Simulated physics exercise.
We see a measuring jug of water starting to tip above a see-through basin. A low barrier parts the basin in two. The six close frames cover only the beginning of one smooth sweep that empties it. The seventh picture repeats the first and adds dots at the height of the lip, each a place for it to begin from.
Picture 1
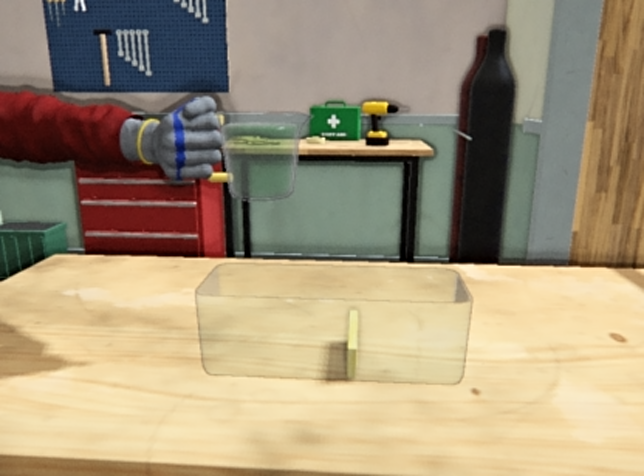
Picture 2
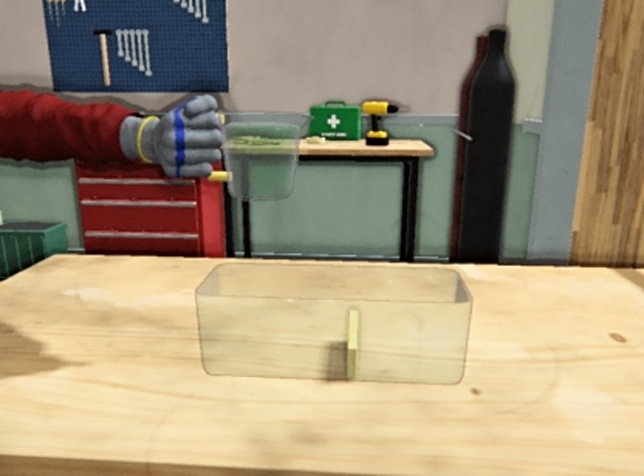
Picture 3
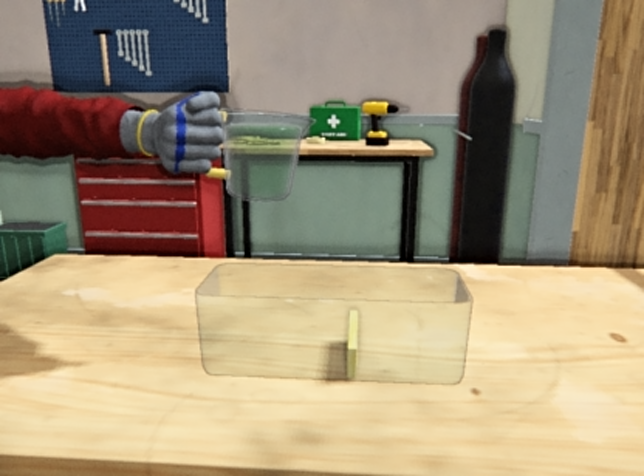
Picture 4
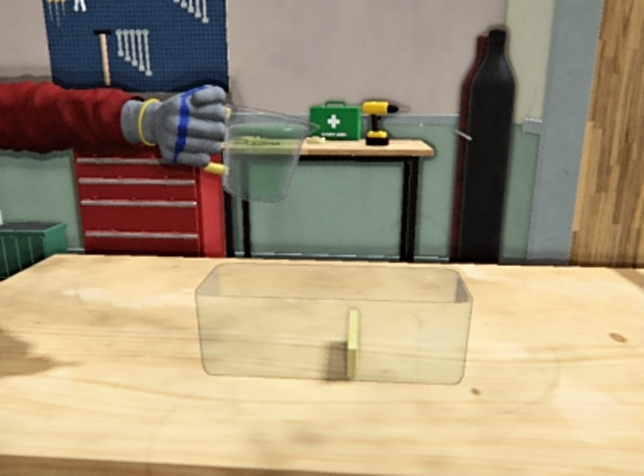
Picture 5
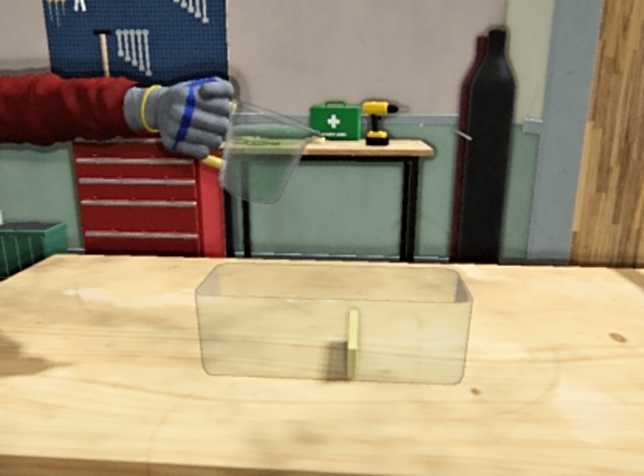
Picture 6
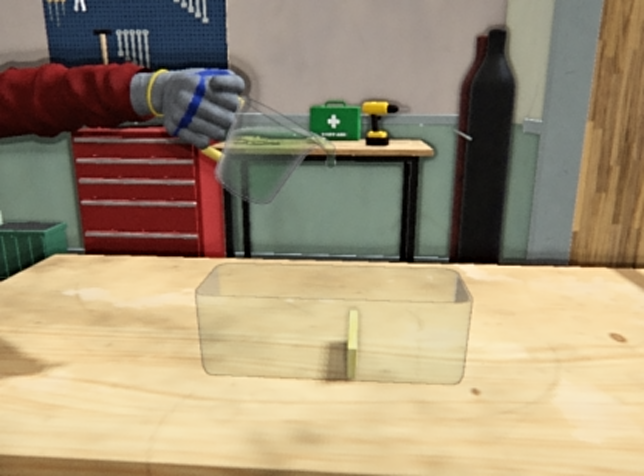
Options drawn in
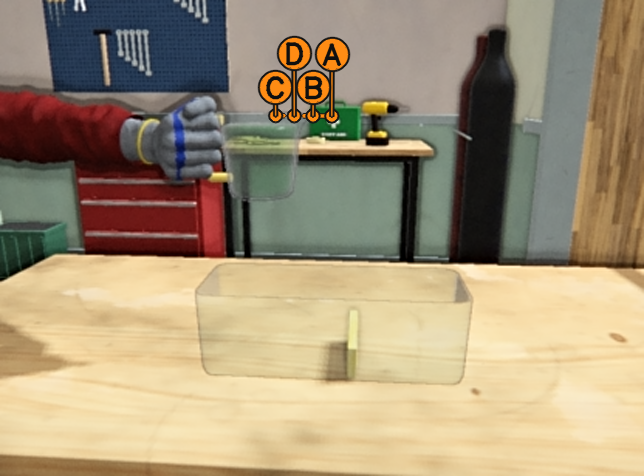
A gloved hand in a red sleeve held a clear jug of greenish liquid above a see-through basin with a low divider, then gradually tipped it right until a little liquid slipped over the lip.
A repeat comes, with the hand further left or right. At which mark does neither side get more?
I would pick spot D.
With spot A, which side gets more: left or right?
The right one.
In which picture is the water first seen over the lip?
Picture 6.
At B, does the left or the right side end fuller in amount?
The right side.
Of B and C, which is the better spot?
Spot B.
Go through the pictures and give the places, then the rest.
Upright, lip at (312, 115); basin from (203, 371) to (463, 381); top of the wall at (353, 328); nothing has left yet, in the first frame.
Upright, lip at (312, 117); nothing has left yet, in the second frame.
Tipped about 5°, lip at (315, 120); nothing has left yet, in the third frame.
Tipped about 11°, lip at (318, 127); nothing has left yet, in the fourth frame.
Tipped about 19°, lip at (321, 135); nothing has left yet, in the fifth frame.
Tipped about 29°, lip at (324, 146); water is over the lip, down to (331, 165), in the sixth frame.
In orange, A at (331, 116); B at (312, 115); C at (275, 115); D at (294, 115).
With A, about 6 % ends left of the wall and 92 % right of it.
With B, about 22 % ends left of the wall and 77 % right of it.
With C, about 87 % ends left of the wall and 10 % right of it; 3 % is lost outside.
With D, about 48 % ends left of the wall and 50 % right of it.
